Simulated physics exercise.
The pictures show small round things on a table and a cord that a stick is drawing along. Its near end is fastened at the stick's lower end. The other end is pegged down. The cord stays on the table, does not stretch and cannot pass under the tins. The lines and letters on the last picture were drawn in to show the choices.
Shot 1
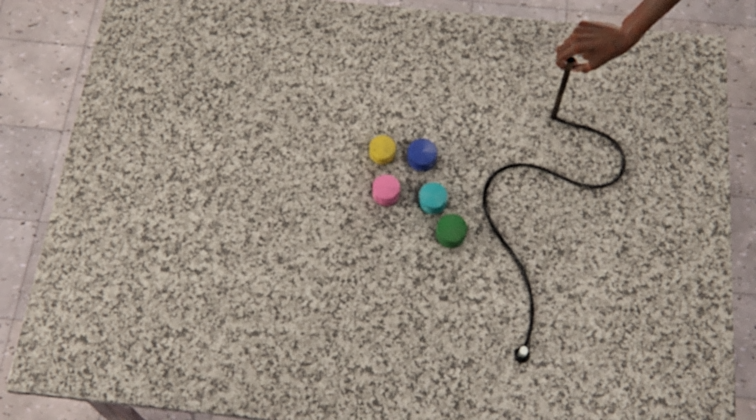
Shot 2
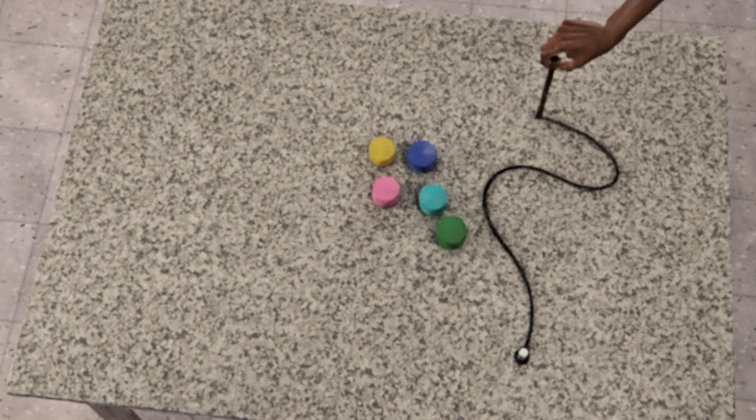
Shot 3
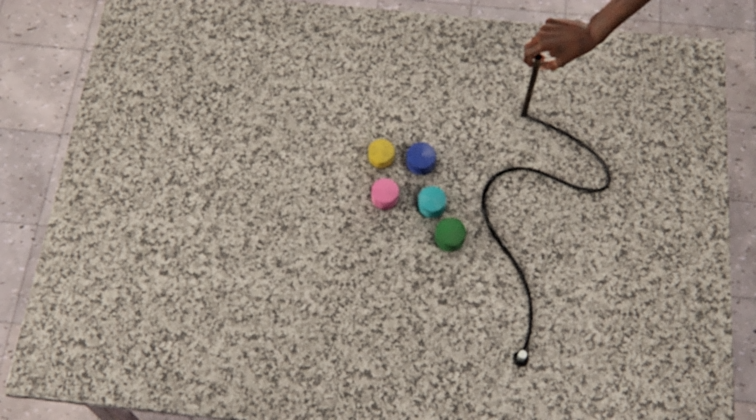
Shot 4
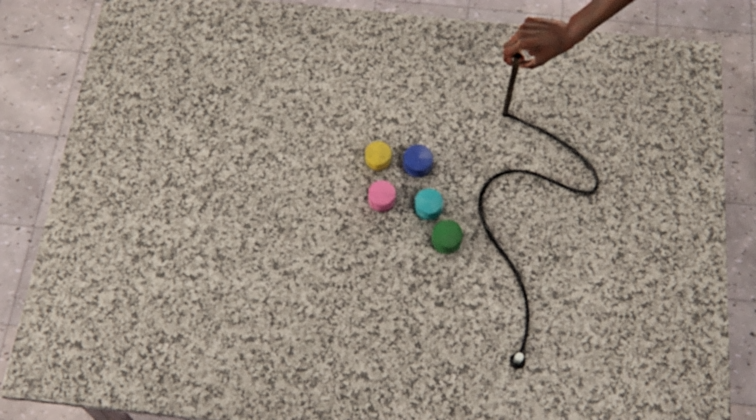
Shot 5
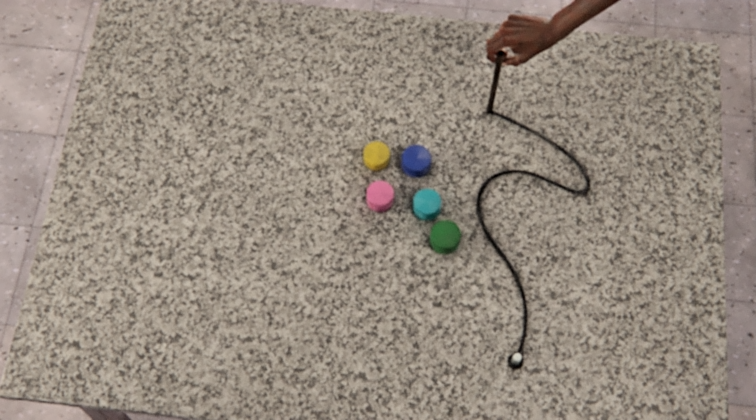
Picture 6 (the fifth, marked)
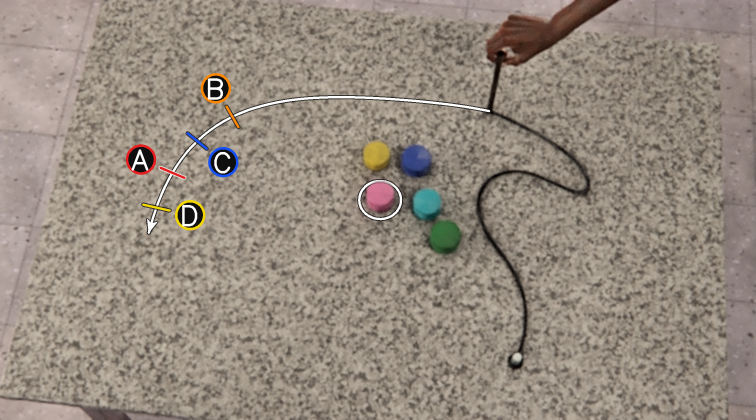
On a speckled table, a hand draws a black cord's end left with a stick.
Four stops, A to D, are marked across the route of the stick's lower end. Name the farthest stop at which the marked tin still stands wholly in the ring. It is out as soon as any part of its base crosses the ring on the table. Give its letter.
Stop at C.
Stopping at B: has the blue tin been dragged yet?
No.
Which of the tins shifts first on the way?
Blue.
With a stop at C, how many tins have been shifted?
Two.
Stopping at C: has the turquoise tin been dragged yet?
By then, no.
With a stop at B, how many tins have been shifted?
The count is none.
On the marked copy, A at (172, 173); B at (232, 117); C at (197, 141); D at (156, 208); the ring at (380, 200); the route from (489, 111) via (285, 101) to (149, 233).
Taking C. A third of the way, foot of the stick (383, 99); pink tin (380, 197).
Two thirds of the way, foot of the stick (277, 103); pink tin (380, 197).
When it is over, foot of the stick (197, 142); blue tin (398, 177); pink tin (380, 197); yellow tin (373, 163); the pink tin is still in its ring.
As for the rest, A drags the ringed tin to (369, 211); B is safe but short; D drags the ringed tin to (361, 223).
